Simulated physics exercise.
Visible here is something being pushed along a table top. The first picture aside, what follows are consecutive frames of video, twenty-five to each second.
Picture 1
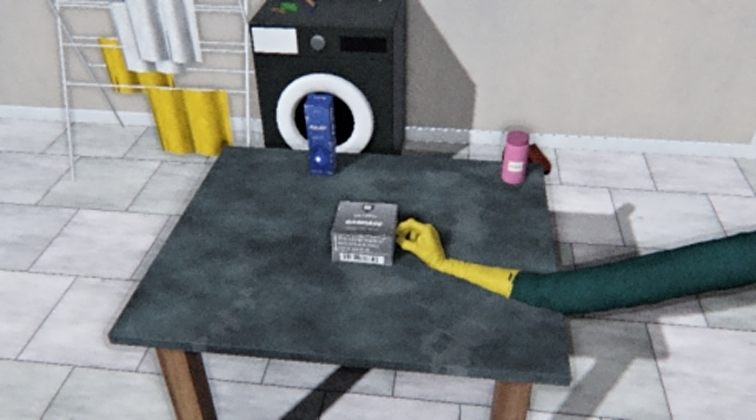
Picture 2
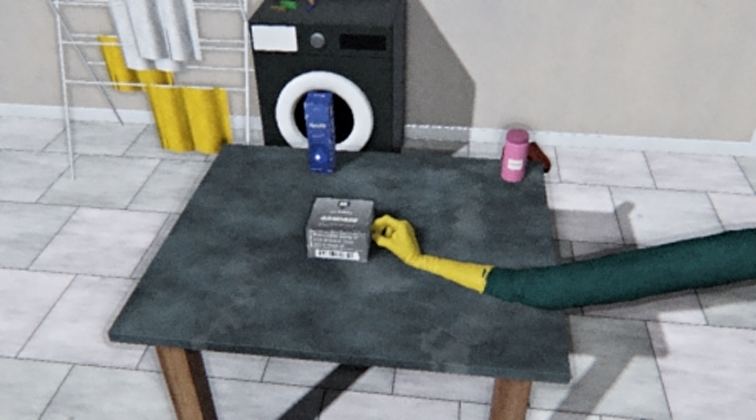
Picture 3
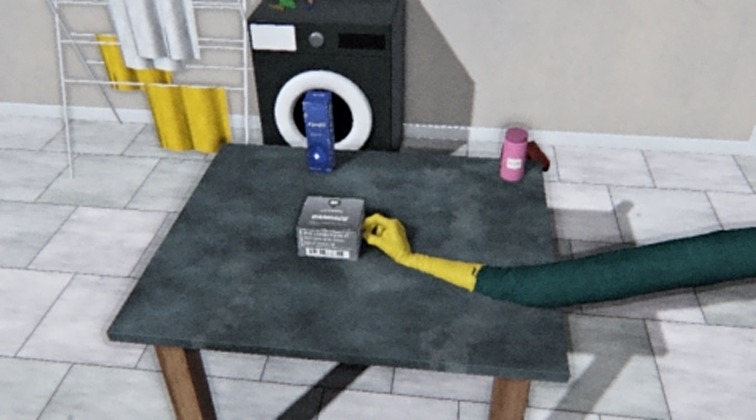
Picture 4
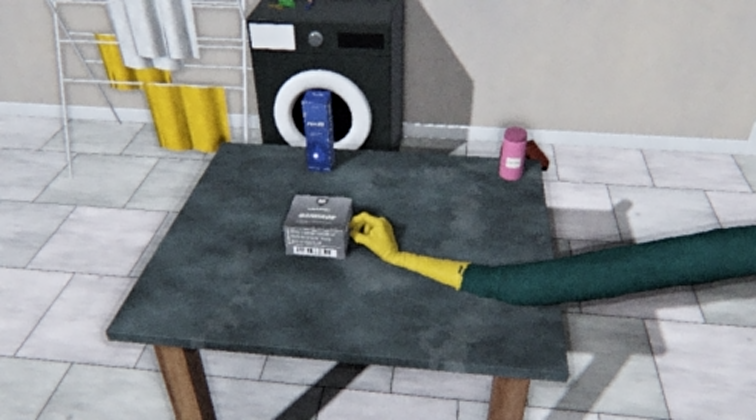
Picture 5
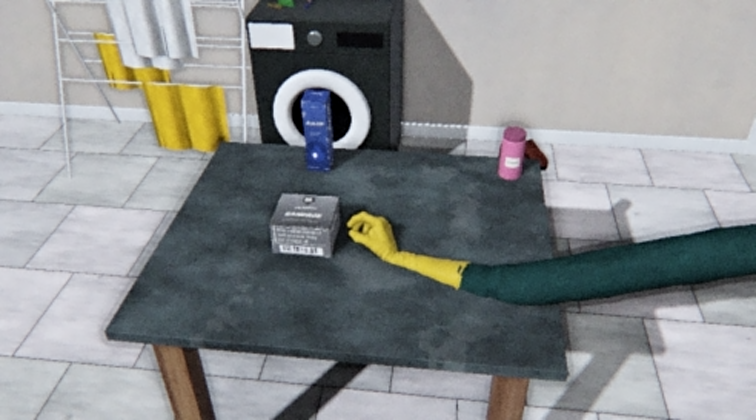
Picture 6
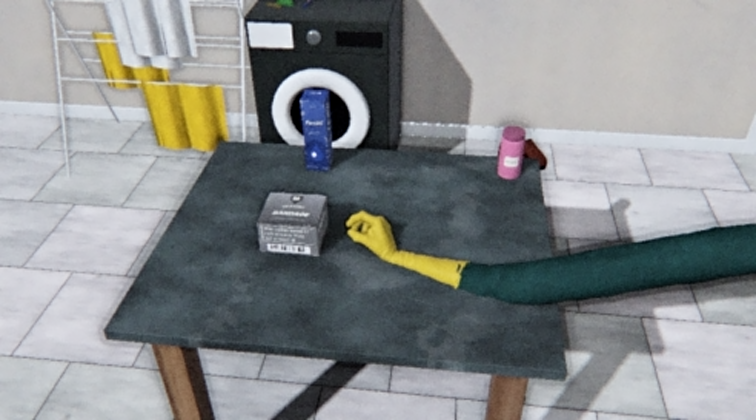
A grey box slides left across a dark table top, pushed by a yellow-gloved hand on a long green-sleeved arm. The hand then stays back while the box slides a little farther left, opening a gap between them, as the blue box and pink bottle remain standing behind.
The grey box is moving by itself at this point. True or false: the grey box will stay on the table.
True.
Then, 0.10 s after the last picture, grey box slid about its own width near (272, 222).
Then, 0.20 s after the last picture, grey box slid about its own width near (258, 221).
At rest, moved from the start, grey box. Seen from the same camera at the end, grey box near (252, 220).
